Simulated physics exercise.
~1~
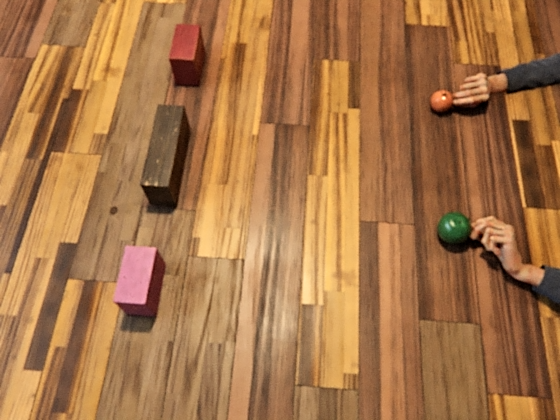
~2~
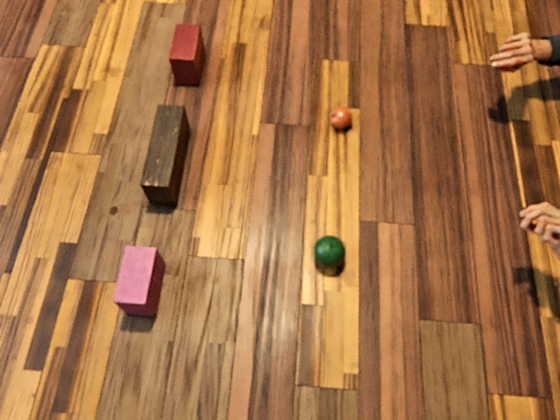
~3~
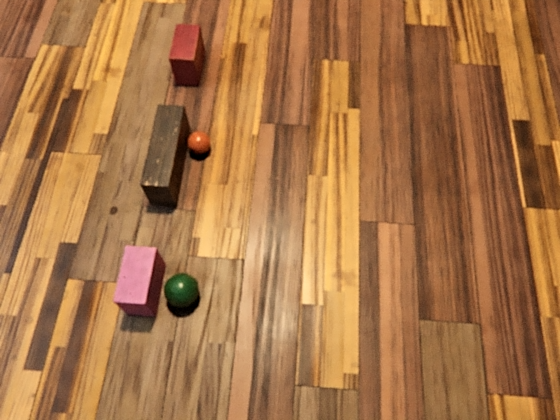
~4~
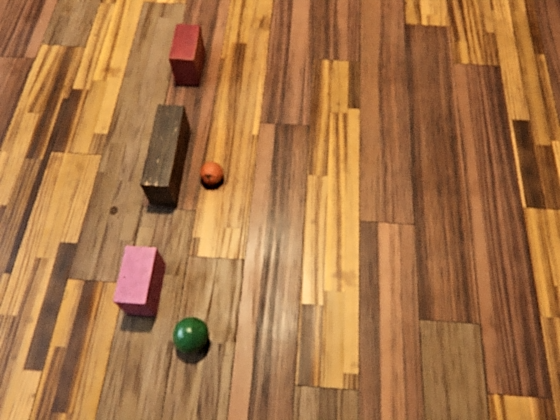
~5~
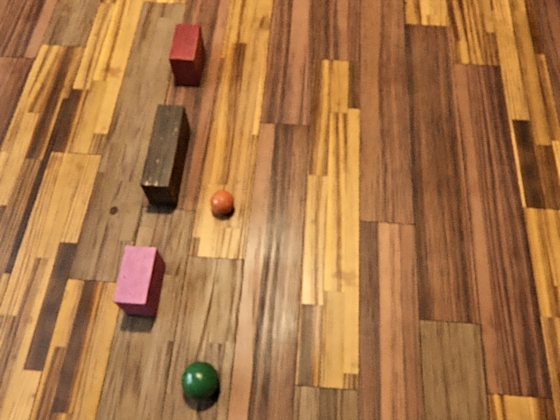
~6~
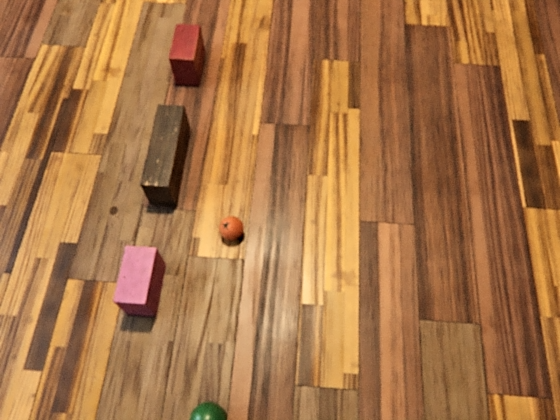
On a wood-plank floor, hands rolling a green ball and an orange ball left into blocks, both rebounding and drifting down.
